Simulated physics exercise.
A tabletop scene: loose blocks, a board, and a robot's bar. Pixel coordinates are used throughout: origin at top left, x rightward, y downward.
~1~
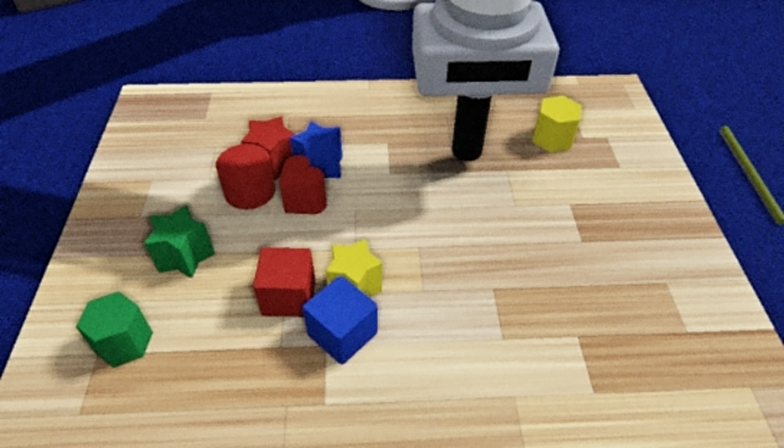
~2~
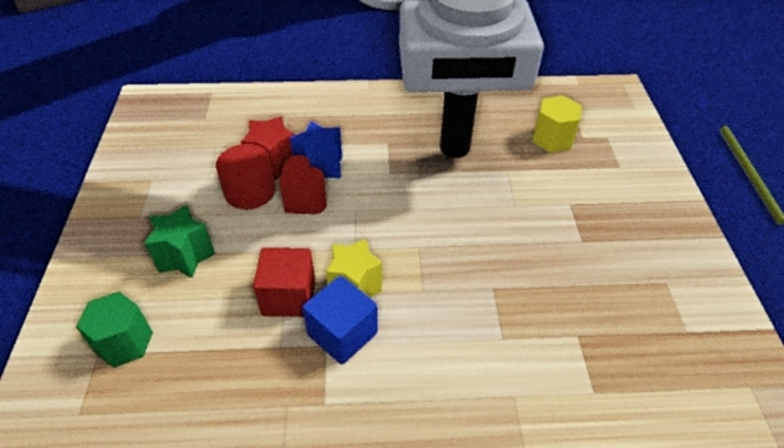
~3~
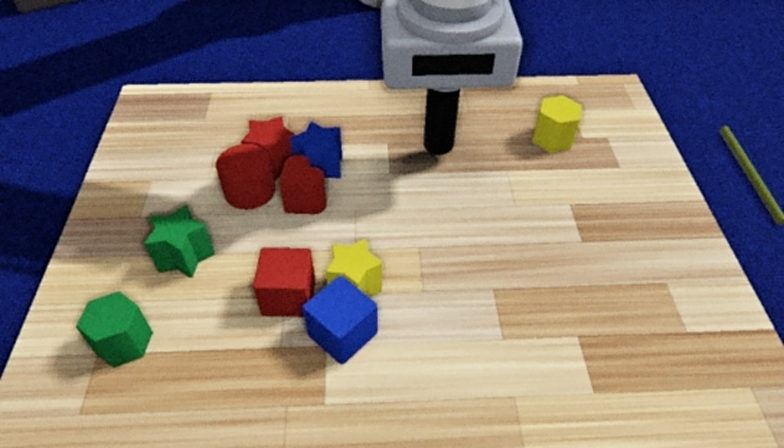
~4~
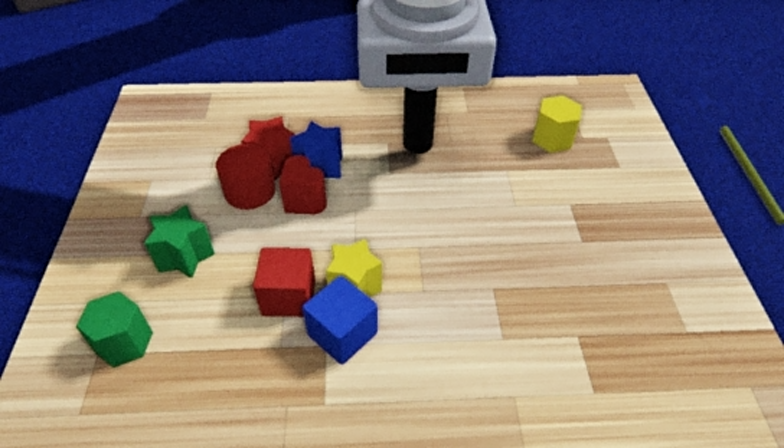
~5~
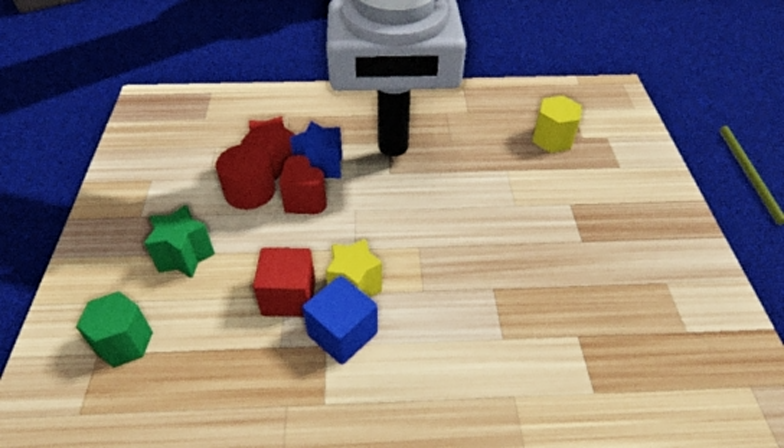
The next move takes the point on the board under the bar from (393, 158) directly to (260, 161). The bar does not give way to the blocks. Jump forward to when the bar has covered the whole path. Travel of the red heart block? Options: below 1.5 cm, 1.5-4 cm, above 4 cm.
Once the path ends, it will sit under 1.5 cm from where it is now.
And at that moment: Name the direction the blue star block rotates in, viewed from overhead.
It makes a counterclockwise turn.
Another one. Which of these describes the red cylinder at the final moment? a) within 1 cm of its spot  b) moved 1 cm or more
b - moved 1 cm or more.
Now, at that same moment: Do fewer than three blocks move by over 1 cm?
I expect not.
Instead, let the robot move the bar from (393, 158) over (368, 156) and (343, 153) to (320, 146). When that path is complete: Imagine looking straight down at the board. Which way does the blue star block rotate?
Counterclockwise rotation.
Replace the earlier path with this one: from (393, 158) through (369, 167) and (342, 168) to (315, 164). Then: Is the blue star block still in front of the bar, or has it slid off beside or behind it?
It keeps leading.
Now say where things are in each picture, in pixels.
The first frame shows bar tip (467, 153); block tops, red cylinder (243, 161); red star block (267, 131); red heart block (300, 171); blue star block (317, 137).
The second frame shows bar (455, 150); blocks unchanged.
The third frame shows bar (438, 146); blocks unchanged.
The fourth frame shows bar (418, 145); blocks unchanged.
The fifth frame shows bar (393, 148); red cylinder (243, 161); red star block (267, 131); red heart block (300, 171); blue star block (317, 137).
The first path, step by step. One third of the way, bar (346, 149); blue star block (311, 137), turned 15° anticlockwise.
Two thirds of the way, bar (303, 150); red cylinder (214, 169); red star block (227, 131), turned 15° clockwise; red heart block (294, 174), turned 25° anticlockwise; blue star block (269, 140), turned 30° anticlockwise.
At the end, bar (257, 151); red cylinder (195, 177); red star block (186, 132), turned 50° clockwise; red heart block (294, 174), turned 25° anticlockwise; blue star block (224, 145), turned 40° anticlockwise.
